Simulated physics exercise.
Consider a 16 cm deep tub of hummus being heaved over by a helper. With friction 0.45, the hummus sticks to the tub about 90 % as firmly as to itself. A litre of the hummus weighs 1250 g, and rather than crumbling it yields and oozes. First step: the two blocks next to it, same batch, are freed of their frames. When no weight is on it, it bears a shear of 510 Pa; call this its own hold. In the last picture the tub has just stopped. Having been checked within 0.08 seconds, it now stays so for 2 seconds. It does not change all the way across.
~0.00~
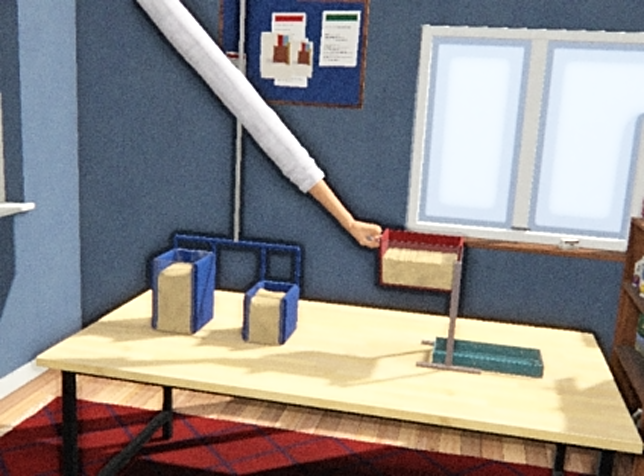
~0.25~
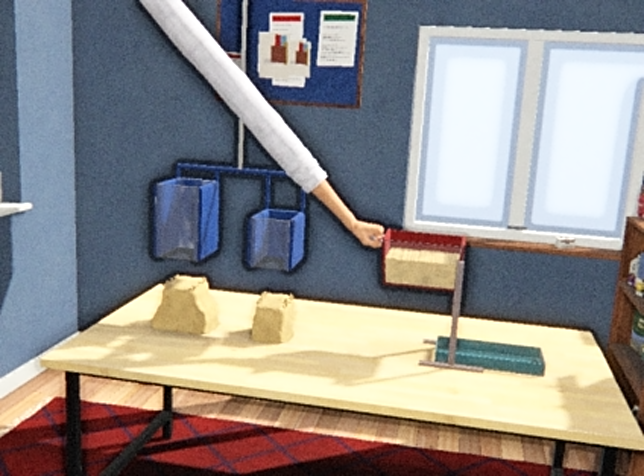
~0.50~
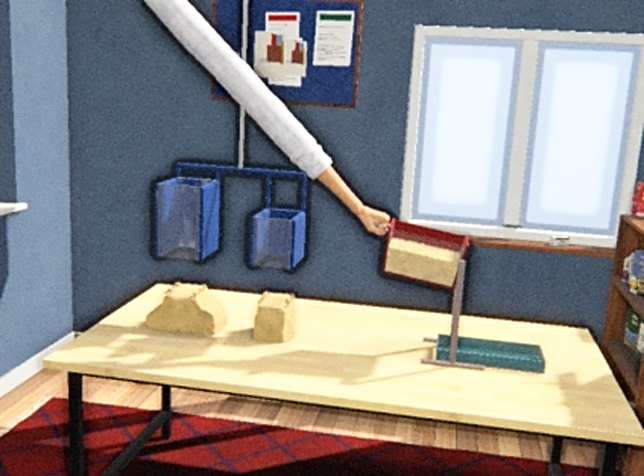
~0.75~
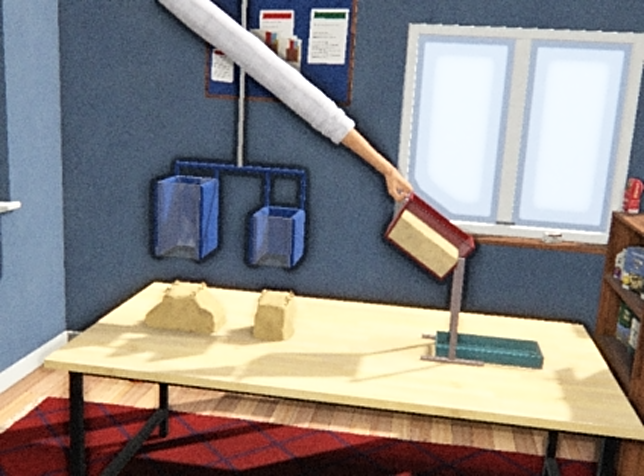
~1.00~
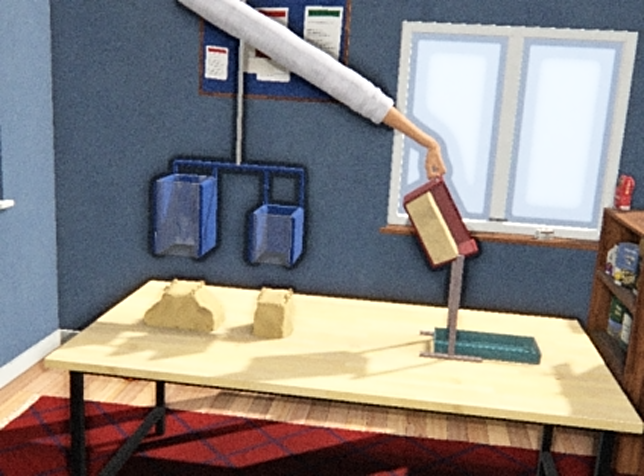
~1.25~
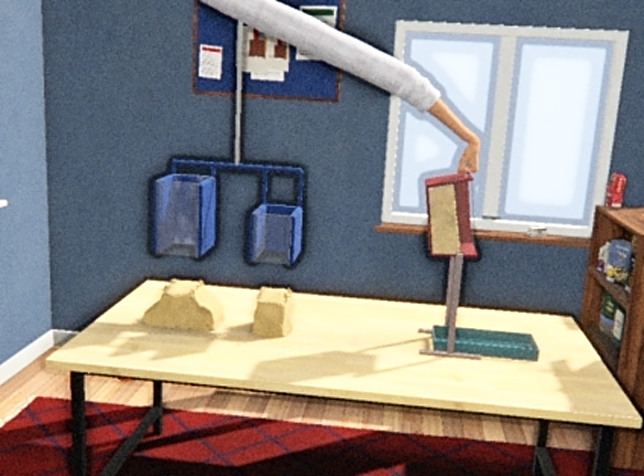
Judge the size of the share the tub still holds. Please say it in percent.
Some 100 per cent.
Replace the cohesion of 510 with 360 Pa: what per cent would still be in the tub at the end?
60 %.
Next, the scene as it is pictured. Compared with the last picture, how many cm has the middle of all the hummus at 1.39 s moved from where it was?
Roughly 2 cm.
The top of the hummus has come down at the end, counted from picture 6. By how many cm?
4 cm.
After 1.39 s, the tub is at 82 degrees and holds 100 %.
After 1.56 s, the tub is at 82 degrees and holds 100 %.
After 1.73 s, the tub is at 82 degrees and holds 100 %.
After 1.90 s, the tub is at 82 degrees and holds 100 %.
After 3.25 s, the tub is at 82 degrees and holds 100 %.
